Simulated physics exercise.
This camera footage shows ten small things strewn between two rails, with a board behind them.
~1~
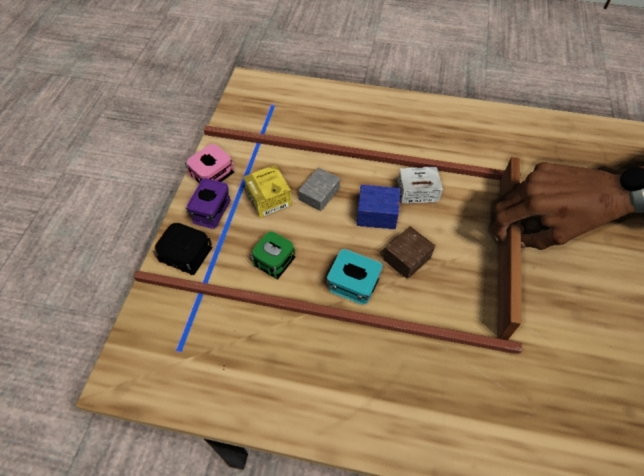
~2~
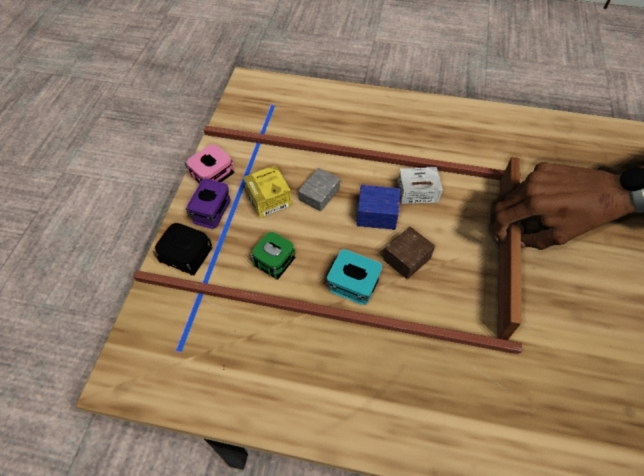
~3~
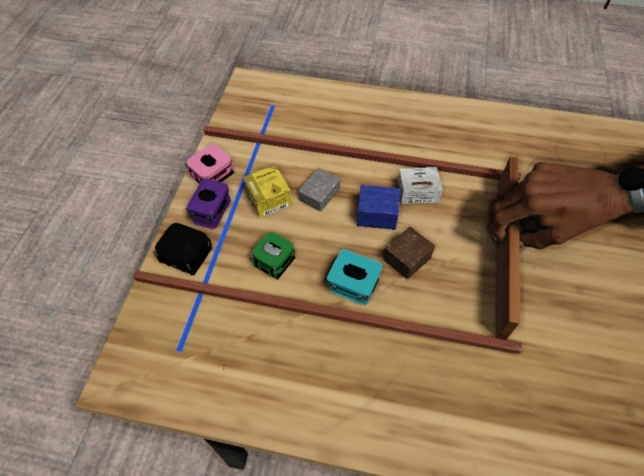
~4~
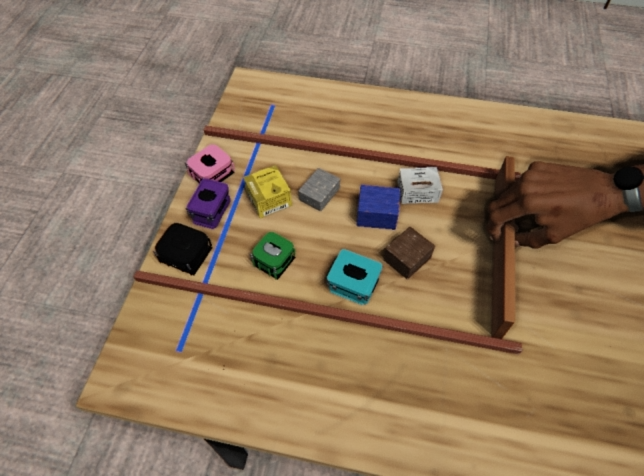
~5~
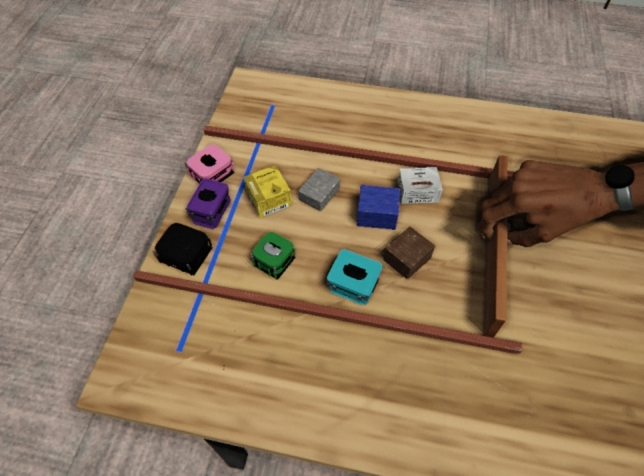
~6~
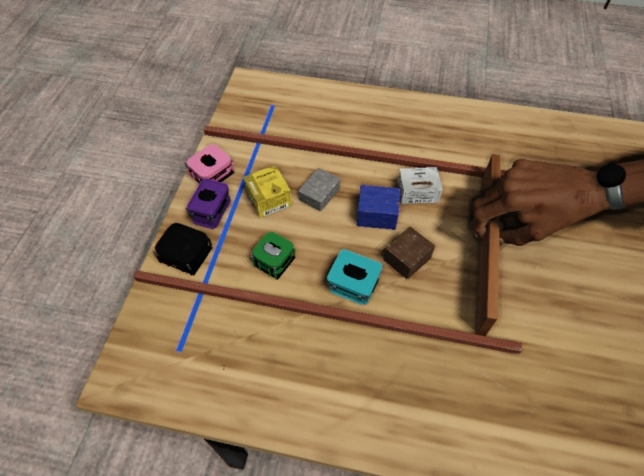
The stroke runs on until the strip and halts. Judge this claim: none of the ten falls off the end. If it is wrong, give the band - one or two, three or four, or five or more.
Wrong; three or four fall off.
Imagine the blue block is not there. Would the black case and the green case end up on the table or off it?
Well, the black case goes off the edge while the green case is still there.
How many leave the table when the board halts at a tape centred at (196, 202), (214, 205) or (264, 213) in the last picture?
Going through them in order, you'd see 6, 6 and 0.
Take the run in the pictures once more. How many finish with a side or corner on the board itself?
Contact count: 4.
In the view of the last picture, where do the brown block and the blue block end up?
They end up close to (209, 222) and (221, 181).
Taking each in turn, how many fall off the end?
Result - number fallen: 4.
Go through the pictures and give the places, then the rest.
Pink case (211, 167); black case (184, 249); purple case (210, 204); board (509, 242); tape (234, 208), in the first picture.
Black case (184, 249); grey block (320, 189), in the second picture.
Purple case (210, 204); white box (419, 185), in the third picture.
Pink case (211, 167); turquoise case (354, 278), in the fourth picture.
Black case (184, 249); blue block (378, 207), in the fifth picture.
Pink case (211, 167); black case (184, 249); purple case (210, 204); board (489, 239); tape (234, 208), in the sixth picture.
Early on, none off yet; pink case at rest near (211, 167); black case at rest near (184, 249); purple case at rest near (210, 204).
Finally, the number that fall off is three or four; lost, yellow box, purple case, black case and pink case.
